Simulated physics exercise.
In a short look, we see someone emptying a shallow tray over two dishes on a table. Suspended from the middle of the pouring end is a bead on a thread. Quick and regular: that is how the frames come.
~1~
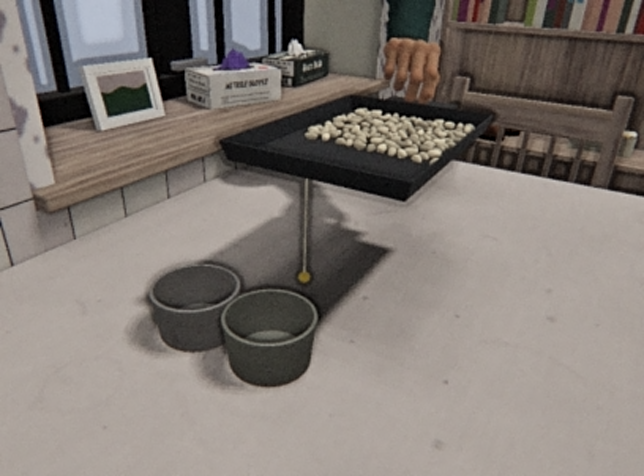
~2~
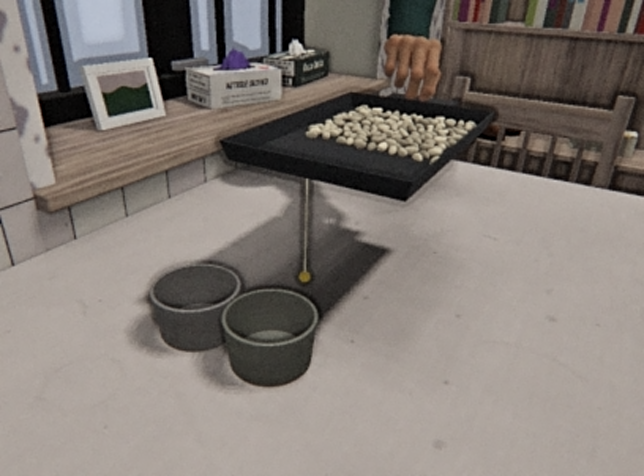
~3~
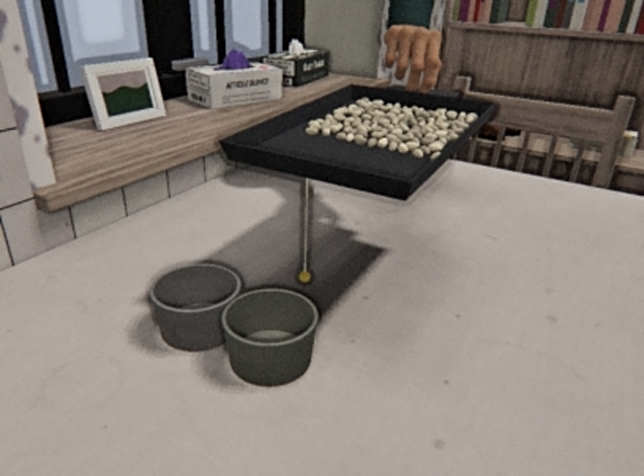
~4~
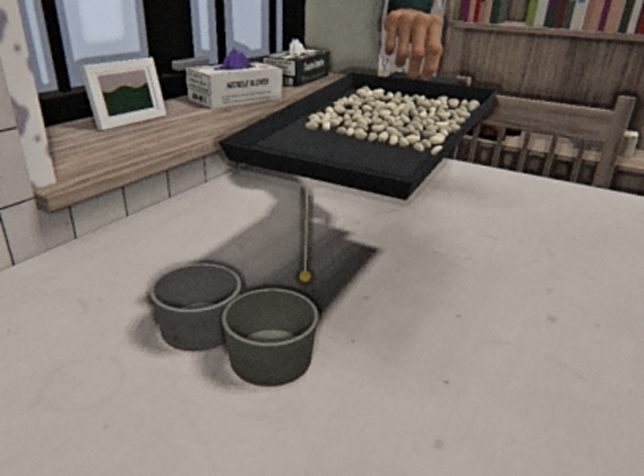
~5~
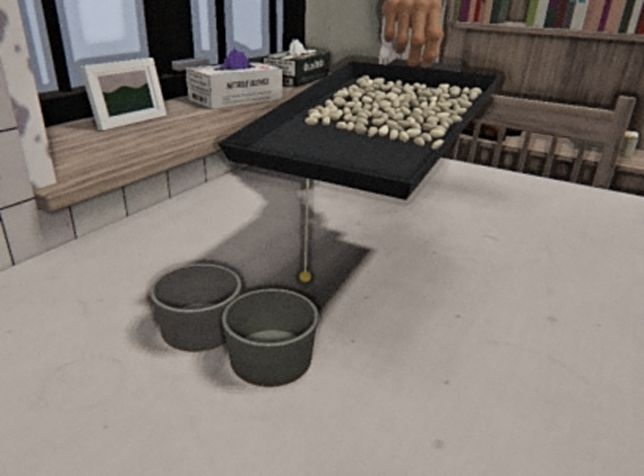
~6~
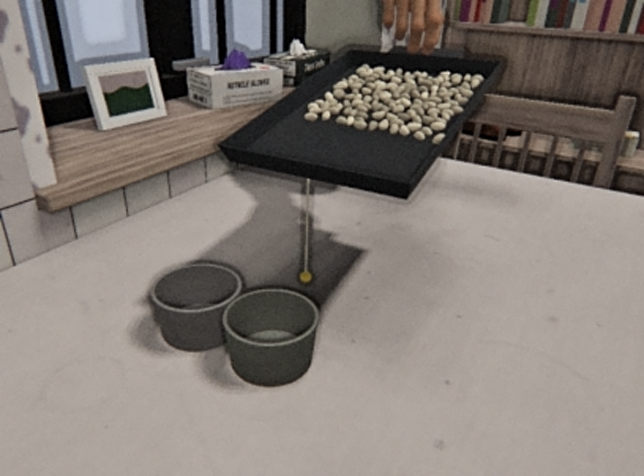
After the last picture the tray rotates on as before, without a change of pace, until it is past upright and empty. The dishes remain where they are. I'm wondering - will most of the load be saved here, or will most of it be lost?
Most likely the dishes will collect the majority of it.
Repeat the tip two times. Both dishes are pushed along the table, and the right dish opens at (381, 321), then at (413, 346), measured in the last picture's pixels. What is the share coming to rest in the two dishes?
Close to 10 in a hundred, then close to 20 in a hundred.
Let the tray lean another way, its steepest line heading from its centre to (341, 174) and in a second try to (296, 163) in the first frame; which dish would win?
On the first try it's the right-side dish, on the second the left-side dish.
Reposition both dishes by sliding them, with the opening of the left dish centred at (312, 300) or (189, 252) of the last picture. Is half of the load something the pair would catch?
The first try: Under half. The second: Under half.
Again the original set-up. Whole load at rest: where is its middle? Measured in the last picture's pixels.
I'd put the middle somewhere around (252, 350).
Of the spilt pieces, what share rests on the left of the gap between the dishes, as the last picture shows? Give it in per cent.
That would be roughly 20 per cent.
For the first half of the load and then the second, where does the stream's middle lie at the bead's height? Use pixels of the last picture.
I'd say around (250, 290) at first, then around (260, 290).
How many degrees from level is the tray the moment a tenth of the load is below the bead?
About 60° of tilt.
Soon after the last picture, tray tipped steeply; most on the tray; a stray few in the left dish; a small part in the air.
A little later, tray tipped right over; about two thirds on the tray; a small part in the right dish; a small part in the left dish; a small part outside both; a small part in the air.
Later still, tray tipped past a quarter turn; about a third in the right dish; about a third in the left dish; about a quarter outside both.
At rest, tray tipped past a quarter turn; about a third in the right dish; about a third in the left dish; about a quarter outside both.
